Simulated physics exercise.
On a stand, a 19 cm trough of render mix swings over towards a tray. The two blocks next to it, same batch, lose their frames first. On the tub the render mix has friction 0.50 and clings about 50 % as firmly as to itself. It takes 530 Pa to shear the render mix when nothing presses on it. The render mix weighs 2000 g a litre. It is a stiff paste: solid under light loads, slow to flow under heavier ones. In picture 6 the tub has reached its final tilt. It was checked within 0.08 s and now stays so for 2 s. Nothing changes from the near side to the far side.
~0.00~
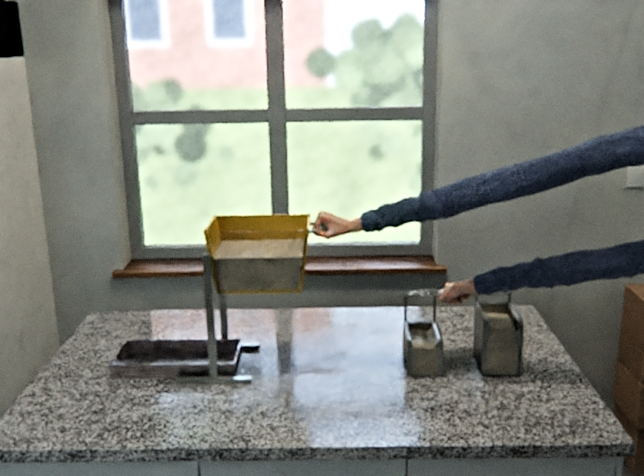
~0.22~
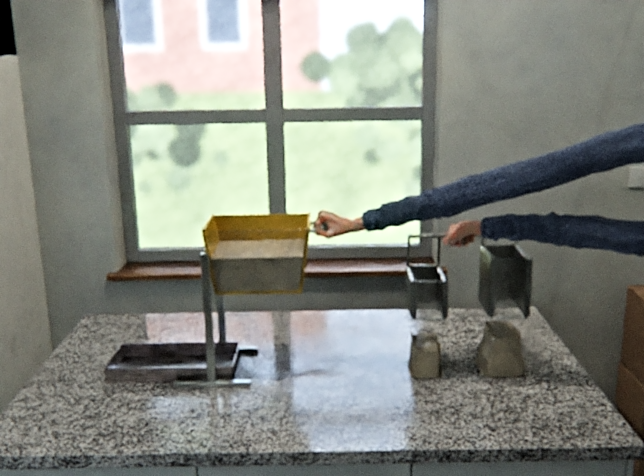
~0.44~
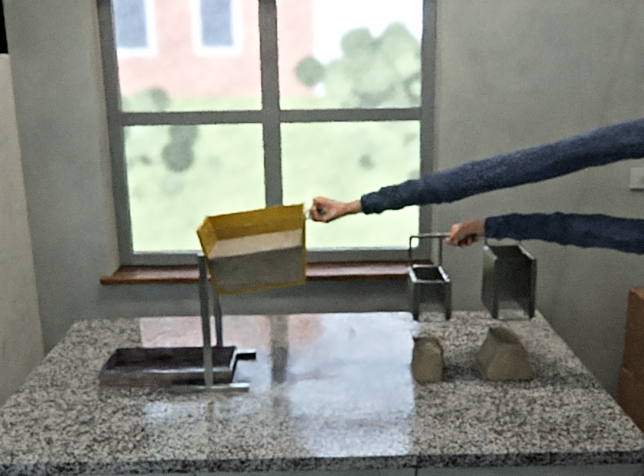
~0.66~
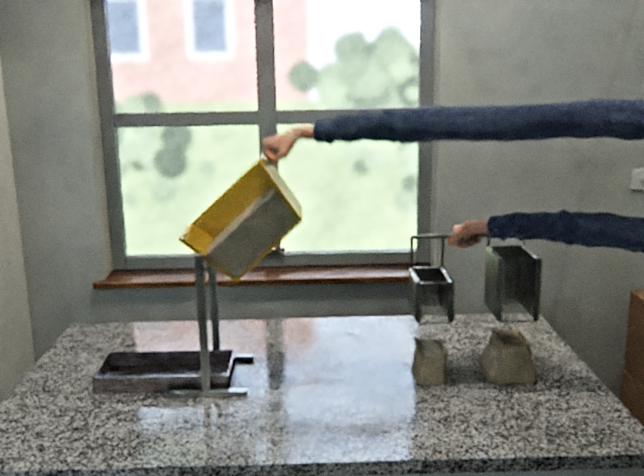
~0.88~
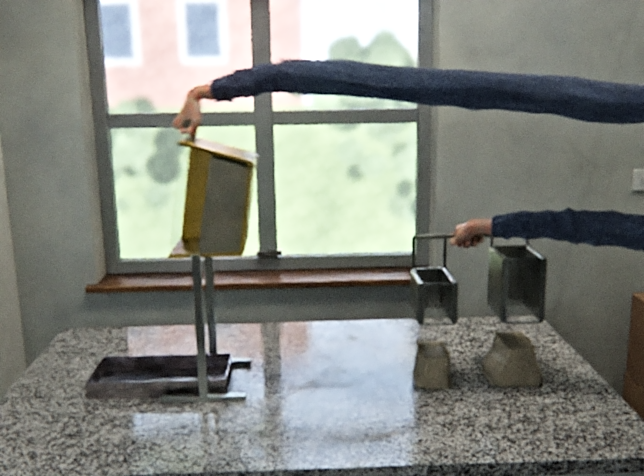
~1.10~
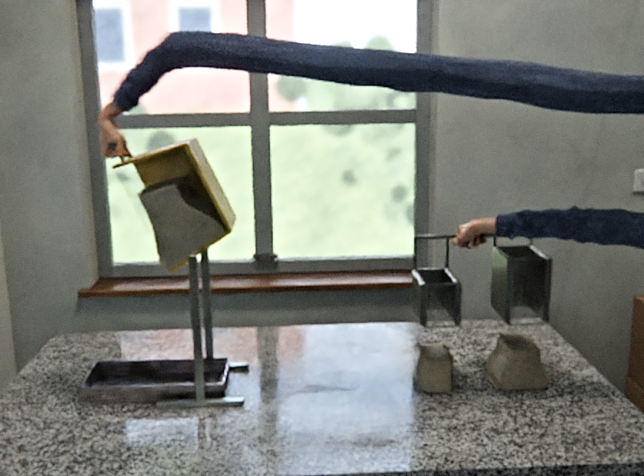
Two hands worked over a speckled counter: one lifted two metal moulds off grey blocks, the right one sagging slightly, then the other swung a yellow tub of grey mix leftward until it leaned steeply.
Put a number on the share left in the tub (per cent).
About 0 %.
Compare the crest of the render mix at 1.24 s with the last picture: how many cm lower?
Roughly 12 cm.
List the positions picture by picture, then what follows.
The first picture shows handle-side rim at (306, 230), tilt 0 degrees; crest of the render mix at (237, 257); block heights 10 cm, 16 cm (left to right).
The second picture shows handle-side rim at (307, 229), tilt 0 degrees; crest of the render mix at (236, 257); block heights 10 cm, 13 cm (left to right).
The third picture shows handle-side rim at (302, 216), tilt 7 degrees; crest of the render mix at (298, 246); block heights 10 cm, 12 cm (left to right).
The fourth picture shows handle-side rim at (258, 165), tilt 42 degrees; crest of the render mix at (274, 193); block heights 10 cm, 12 cm (left to right).
The fifth picture shows handle-side rim at (179, 145), tilt 82 degrees; crest of the render mix at (213, 158); block heights 10 cm, 12 cm (left to right).
The sixth picture shows handle-side rim at (114, 169), tilt 114 degrees; crest of the render mix at (171, 186); block heights 10 cm, 12 cm (left to right).
After 1.24 s, the tub is at 114 degrees and holds 26 %.
After 1.41 s, the tub is at 114 degrees and holds 0 %.
After 1.58 s, the tub is at 114 degrees and holds 0 %.
After 1.75 s, the tub is at 114 degrees and holds 0 %.
After 3.10 s, the tub is at 114 degrees and holds 0 %.
